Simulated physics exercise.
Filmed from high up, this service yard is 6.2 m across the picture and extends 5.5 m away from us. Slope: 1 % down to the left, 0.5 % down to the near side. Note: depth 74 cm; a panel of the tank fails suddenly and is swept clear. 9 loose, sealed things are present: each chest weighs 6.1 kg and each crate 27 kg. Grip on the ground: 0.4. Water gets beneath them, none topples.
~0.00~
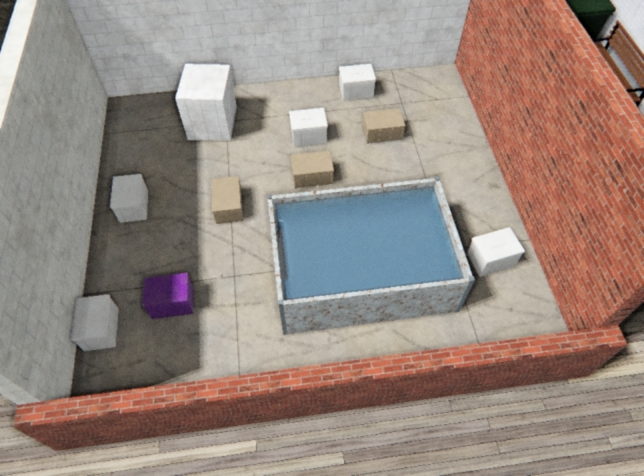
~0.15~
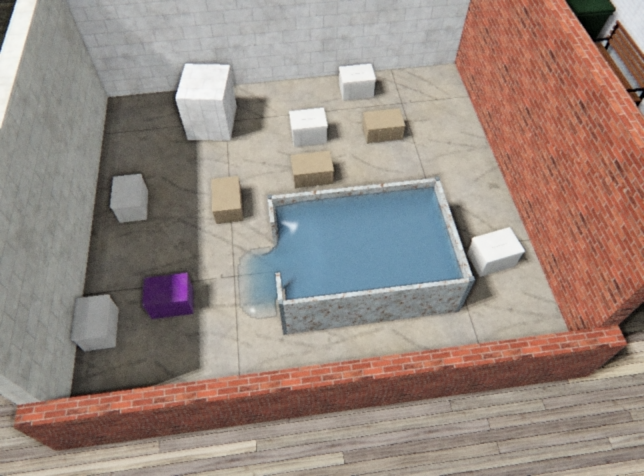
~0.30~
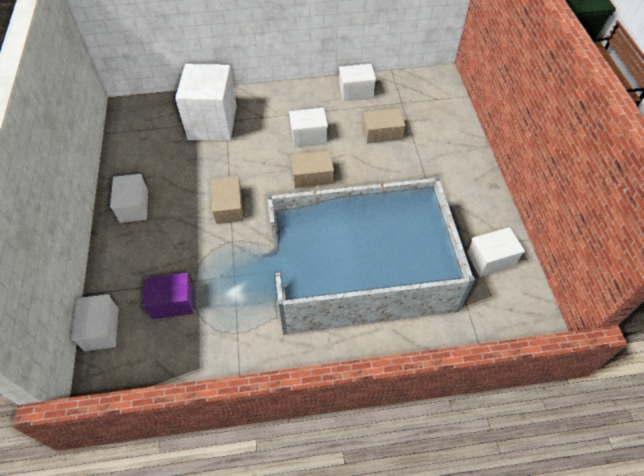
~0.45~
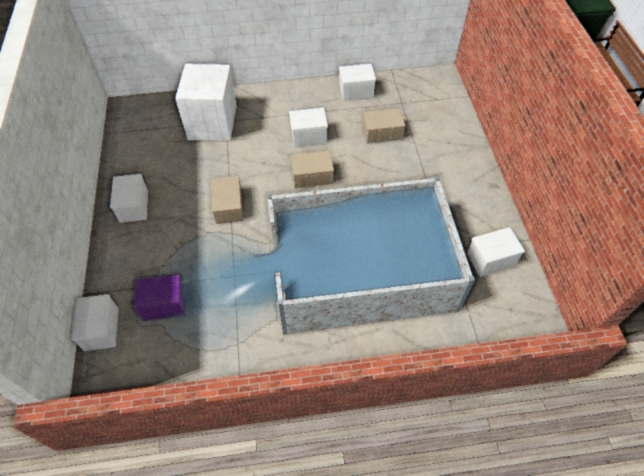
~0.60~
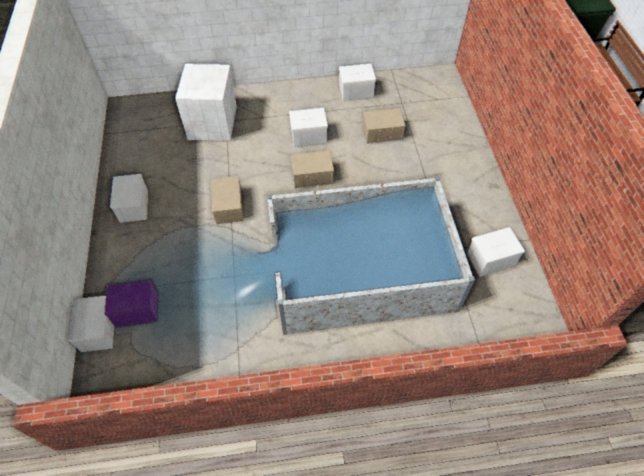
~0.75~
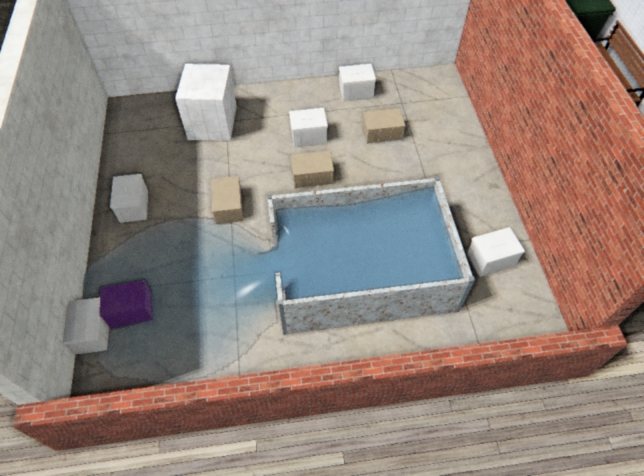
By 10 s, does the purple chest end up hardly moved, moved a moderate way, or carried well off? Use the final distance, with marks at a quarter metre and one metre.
It was carried well off.
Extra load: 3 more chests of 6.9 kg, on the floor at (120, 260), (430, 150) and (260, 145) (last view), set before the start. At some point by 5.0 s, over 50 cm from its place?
Well, in that order it's higher, lower and lower.
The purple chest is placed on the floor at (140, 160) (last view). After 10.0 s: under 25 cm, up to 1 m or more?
Well, it is shoved a long way.
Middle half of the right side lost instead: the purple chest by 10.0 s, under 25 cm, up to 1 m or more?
Note: Purple chest displaced moderately.
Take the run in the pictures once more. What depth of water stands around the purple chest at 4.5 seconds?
I'd say around 18 cm.
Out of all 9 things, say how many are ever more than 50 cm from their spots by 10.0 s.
All told, that gives 6.
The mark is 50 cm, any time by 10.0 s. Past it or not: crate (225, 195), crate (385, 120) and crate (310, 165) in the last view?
Taking them in order: Fell shy, fell shy and fell shy.
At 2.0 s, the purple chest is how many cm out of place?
Shift by then: About 50 cm.
After 2.0 s the purple chest is near (120, 296), 0.5 m from its start, afloat; 2 afloat.
After 4.5 s the purple chest is near (97, 193), 1.8 m from its start, afloat; 3 afloat.
After 7.0 s the purple chest is near (147, 99), 3.4 m from its start, afloat; 5 afloat.
After 10.0 s the purple chest is near (156, 93), 3.6 m from its start, afloat; 6 afloat.
